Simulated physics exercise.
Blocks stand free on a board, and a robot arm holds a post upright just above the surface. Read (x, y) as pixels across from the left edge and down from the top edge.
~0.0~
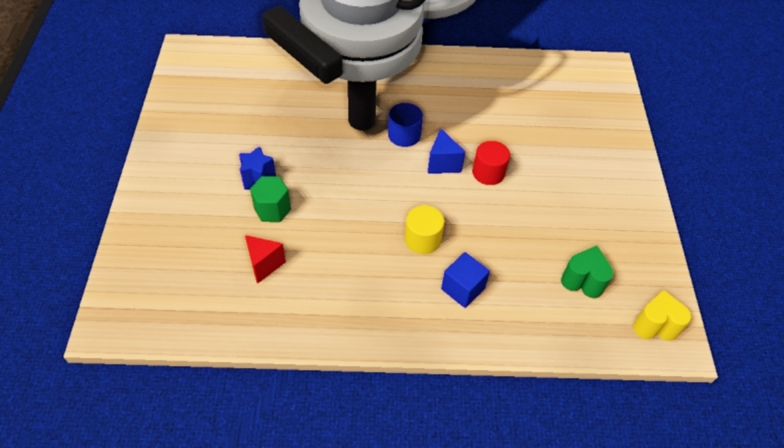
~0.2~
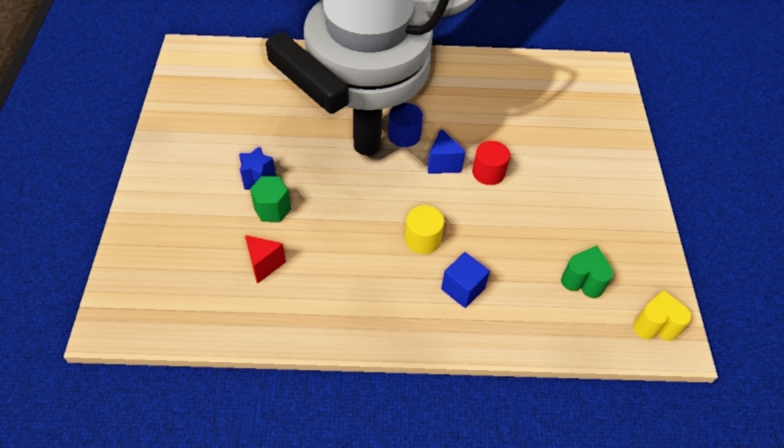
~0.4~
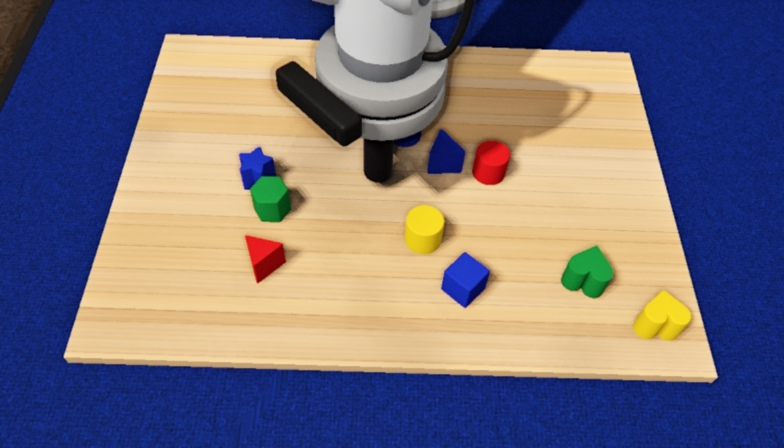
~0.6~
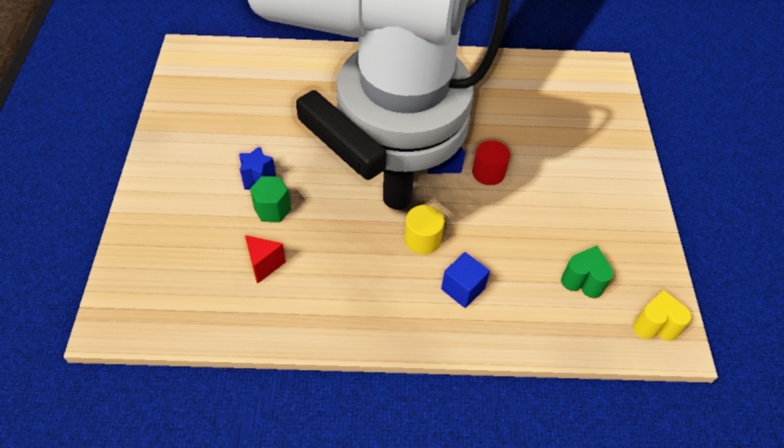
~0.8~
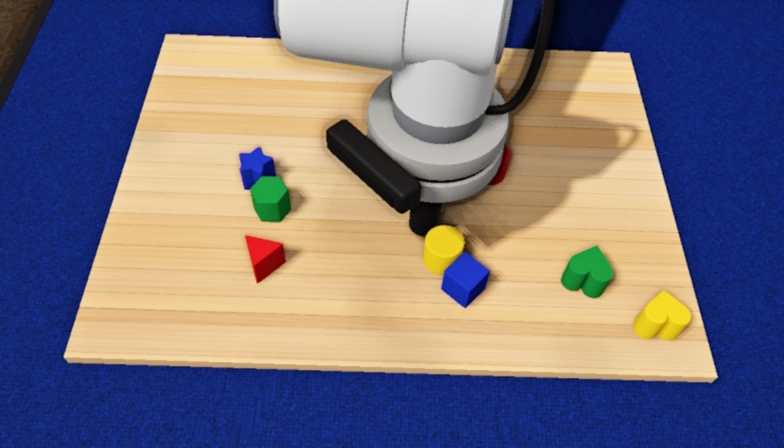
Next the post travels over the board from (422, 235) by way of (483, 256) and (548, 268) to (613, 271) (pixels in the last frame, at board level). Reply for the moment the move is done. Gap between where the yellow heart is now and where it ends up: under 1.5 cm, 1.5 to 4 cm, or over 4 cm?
Overall it shifts less than 1.5 cm.
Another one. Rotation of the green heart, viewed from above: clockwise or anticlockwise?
Seen from above, clockwise.
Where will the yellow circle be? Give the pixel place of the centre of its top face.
Around (502, 271).
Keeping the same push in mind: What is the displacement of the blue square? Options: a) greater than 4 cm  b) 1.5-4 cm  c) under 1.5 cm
Option b.
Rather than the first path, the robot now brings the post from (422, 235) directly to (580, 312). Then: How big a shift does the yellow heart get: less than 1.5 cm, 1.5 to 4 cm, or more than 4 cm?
The answer here is less than 1.5 cm.
On the path given first. One third of the way, post (486, 246); yellow circle (492, 267); blue square (481, 298), turned 55° clockwise.
Two thirds of the way, post (552, 258); yellow circle (502, 271); blue square (481, 300), turned 60° clockwise.
At the end, post (618, 261); yellow circle (502, 271); blue square (481, 300), turned 60° clockwise; green heart (651, 281), turned 55° clockwise; yellow heart (672, 314).
